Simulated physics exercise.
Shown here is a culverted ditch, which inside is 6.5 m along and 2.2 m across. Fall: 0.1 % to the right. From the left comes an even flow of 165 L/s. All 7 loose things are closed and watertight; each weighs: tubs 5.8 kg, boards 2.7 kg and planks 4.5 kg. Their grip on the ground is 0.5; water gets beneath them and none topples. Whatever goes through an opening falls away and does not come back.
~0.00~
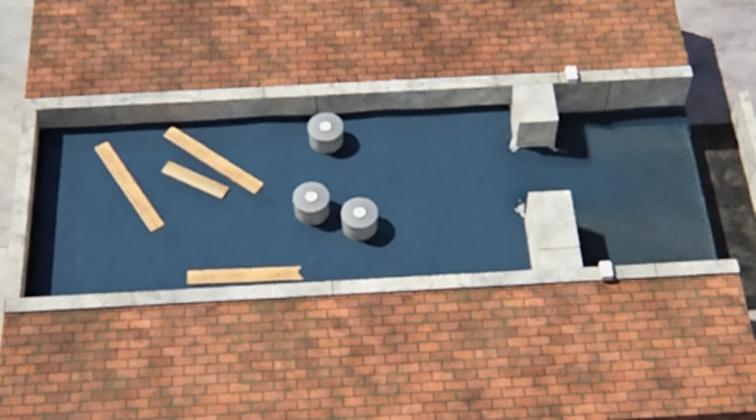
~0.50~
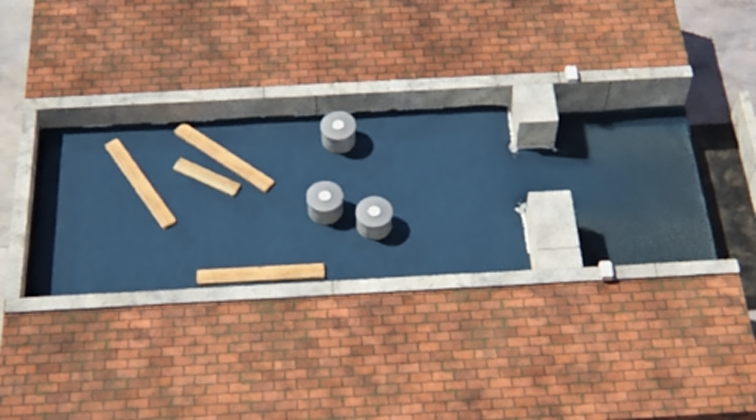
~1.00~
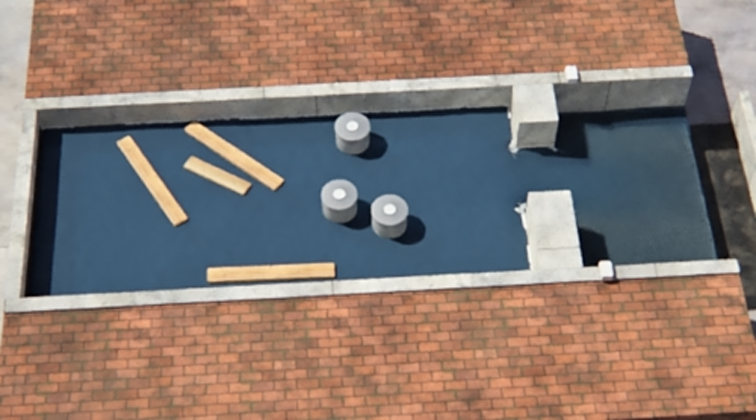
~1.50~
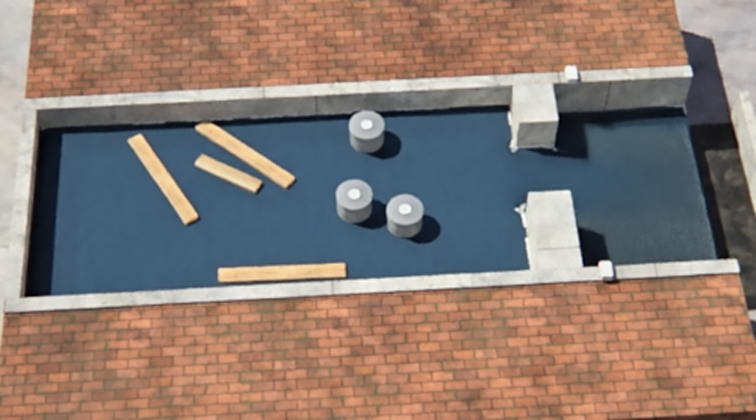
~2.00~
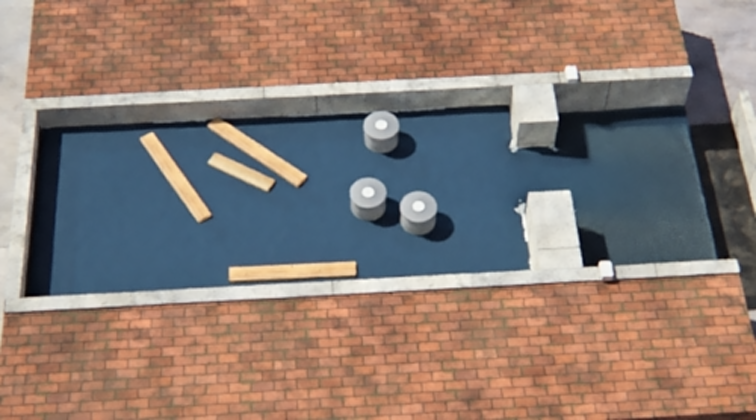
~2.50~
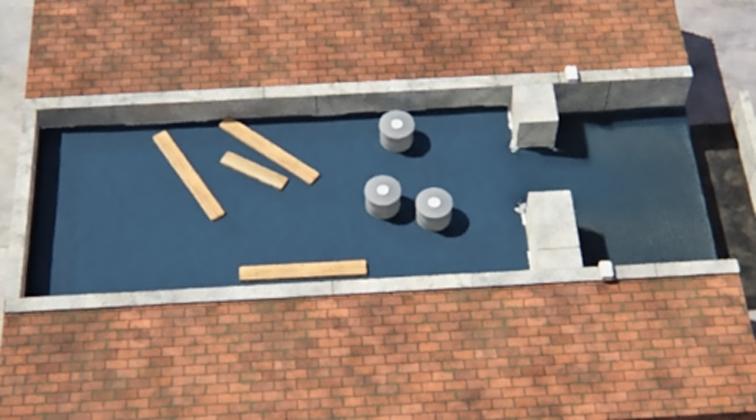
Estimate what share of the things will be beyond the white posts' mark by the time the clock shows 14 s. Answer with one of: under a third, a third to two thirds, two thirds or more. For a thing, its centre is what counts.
Two thirds or more.
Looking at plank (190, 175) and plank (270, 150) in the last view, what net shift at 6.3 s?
So you get 150 cm for the one named first, 150 cm for the other.
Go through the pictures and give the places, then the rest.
The first frame shows a tub at (359, 213), afloat; a tub at (326, 127) floats; 22 cm deep round most things; 0 of 7 have shifted.
The second frame shows a tub at (374, 212) floats, 14 cm from its start; a tub at (338, 125) floats, 13 cm from its start; 24 cm deep round most things; 7 of 7 have shifted.
The third frame shows a tub at (390, 210), afloat, 29 cm from its start; a tub at (352, 126) floats, 27 cm from its start; about 2770 L in view; 7 of 7 have shifted.
The fourth frame shows a tub at (405, 210) floats, 44 cm from its start; a tub at (367, 125), afloat, 41 cm from its start; about 2770 L in view; 7 of 7 have shifted.
The fifth frame shows a tub at (419, 207) floats, 57 cm from its start; a tub at (381, 125), afloat, 56 cm from its start; 24 cm deep round most things; 7 of 7 have shifted.
The sixth frame shows a tub at (434, 203) floats, 73 cm from its start; a tub at (397, 124) floats, 71 cm from its start; about 2790 L in view; 7 of 7 have shifted.
After 3.5 s 0 of 7 are over the mark; 7 afloat.
After 6.3 s 3 of 7 are over the mark; 6 afloat.
After 10.0 s 3 of 7 are over the mark; 4 afloat.
After 14.0 s 7 of 7 are over the mark; 0 afloat.
